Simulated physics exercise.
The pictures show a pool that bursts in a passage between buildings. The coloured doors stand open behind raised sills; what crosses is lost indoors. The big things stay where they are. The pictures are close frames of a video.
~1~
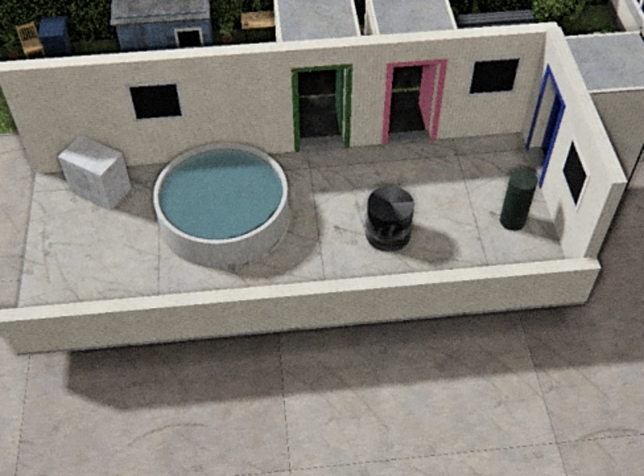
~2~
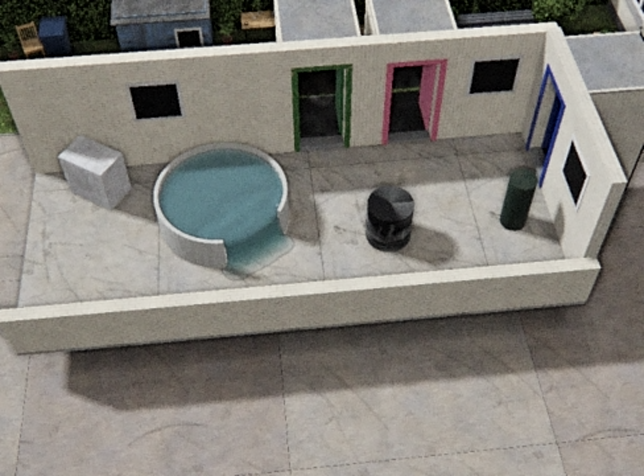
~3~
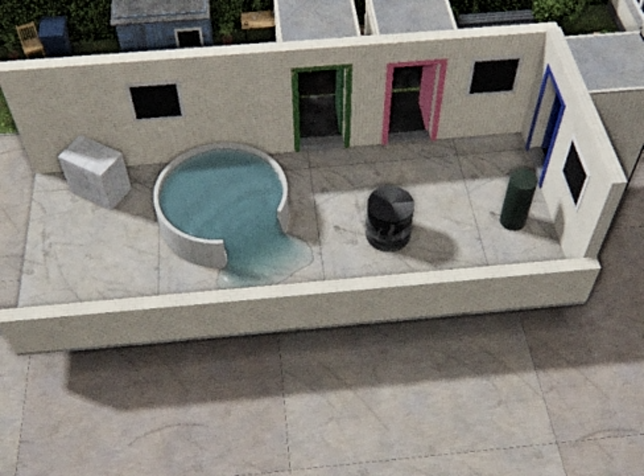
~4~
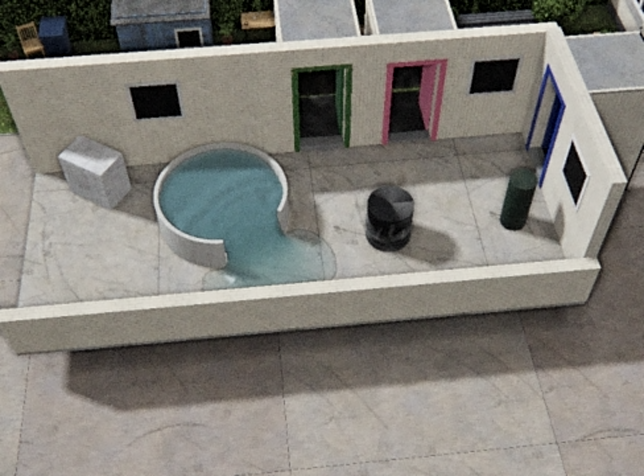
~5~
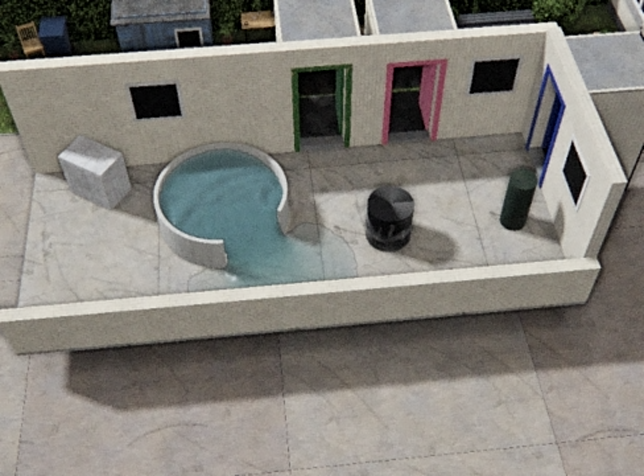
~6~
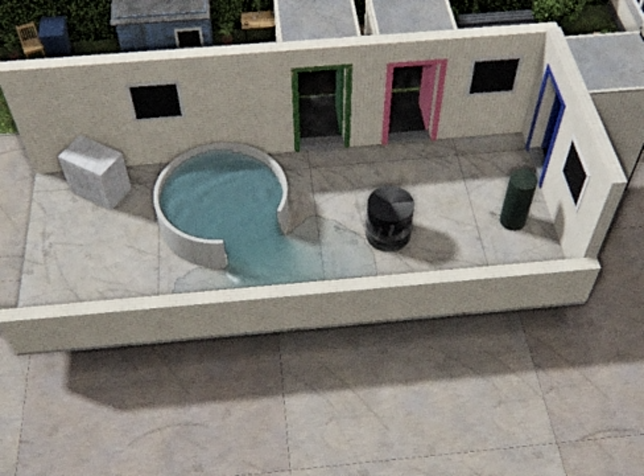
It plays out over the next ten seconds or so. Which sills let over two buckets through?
The pink door lets in a lot; the blue door admits no more than that; the green door admits no more than that.
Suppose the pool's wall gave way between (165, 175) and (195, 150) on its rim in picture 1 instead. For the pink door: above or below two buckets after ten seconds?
One by one: The pink one is under.
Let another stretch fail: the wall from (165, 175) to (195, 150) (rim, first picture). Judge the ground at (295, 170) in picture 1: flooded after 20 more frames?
Answer: Wet.
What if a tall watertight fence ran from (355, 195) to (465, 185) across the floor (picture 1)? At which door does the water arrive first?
First comes the door marked blue.
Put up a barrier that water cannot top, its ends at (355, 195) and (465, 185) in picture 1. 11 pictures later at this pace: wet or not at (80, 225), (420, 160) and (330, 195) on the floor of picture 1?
In turn: Free of water, clear, dry.
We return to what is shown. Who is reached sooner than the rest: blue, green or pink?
The one in blue.
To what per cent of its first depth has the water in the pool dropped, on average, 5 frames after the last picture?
Near 68 in a hundred.
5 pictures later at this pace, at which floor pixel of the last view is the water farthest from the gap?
I would point to (497, 288).
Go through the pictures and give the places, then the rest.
Still water in the pool at (221, 193), in the first picture.
Water pours out at (257, 249) and has run to (290, 241), in the second picture.
Water pours out at (257, 249) and has run to (308, 260), in the third picture.
The front is at (330, 273), out from the gap at (257, 250), in the fourth picture.
The front is at a hidden place, out from the gap at (257, 250), in the fifth picture.
The front is at a hidden place, out from the gap at (257, 250), in the sixth picture.
A moment on, water covers 20 % of the floor; the pink door not reached, the blue door not reached, the green door not reached.
Next, water covers 40 % of the floor; the pink door not reached, the blue door not reached, the green door not reached.
Then, water covers 65 % of the floor; the pink door not reached, the blue door wet at the sill, nothing in, the green door not reached.
Later, water covers 85 % of the floor; the pink door wet at the sill, nothing in, the blue door wet at the sill, nothing in, the green door wet at the sill, nothing in.
In the end, water covers 95 % of the floor; the pink door over two buckets in, the blue door under two buckets in, the green door wet at the sill, nothing in.
